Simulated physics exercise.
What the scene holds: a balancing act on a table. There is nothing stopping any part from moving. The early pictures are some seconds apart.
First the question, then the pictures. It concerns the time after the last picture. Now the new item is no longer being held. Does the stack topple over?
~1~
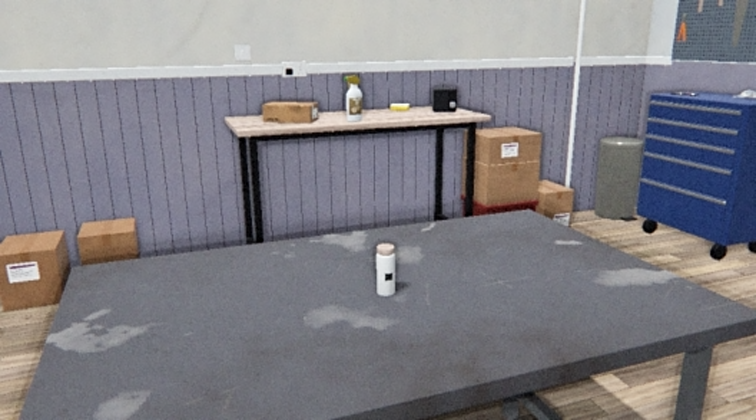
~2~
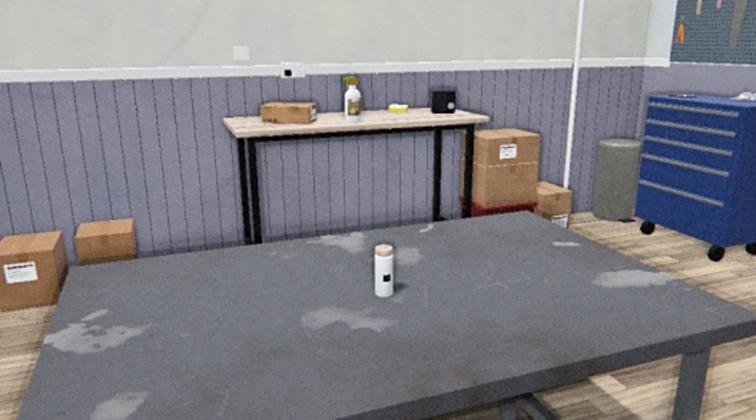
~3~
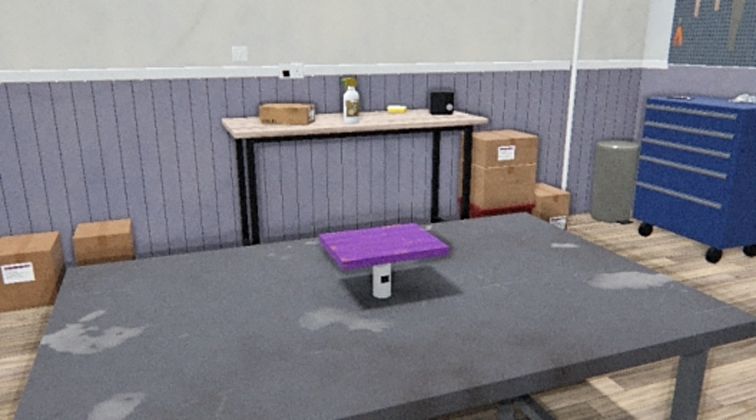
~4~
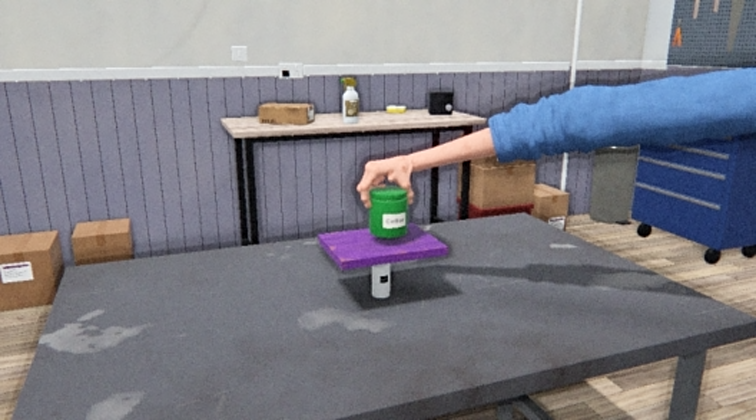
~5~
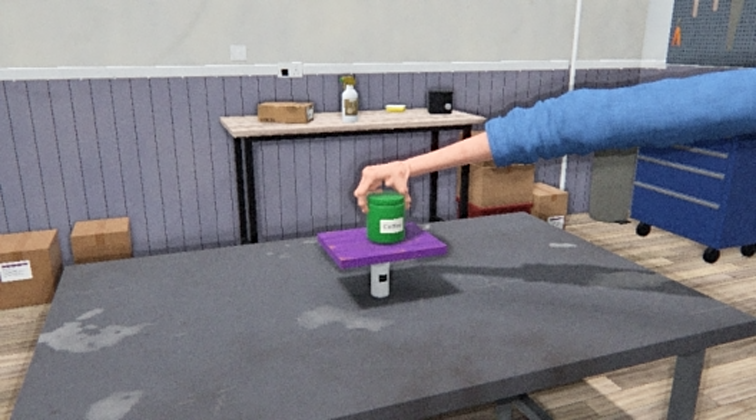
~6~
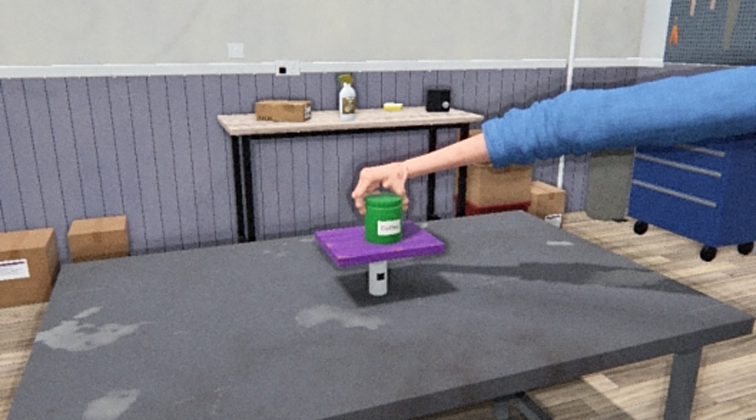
No, will stay.
Then, 0.40 s on from there, no change.
Then, 1.00 s on from there, green jar resting near (383, 218).
In the end, all 3 unmoved. At the end, from the last picture's camera, green jar near (384, 218). The stack keeps its balance.
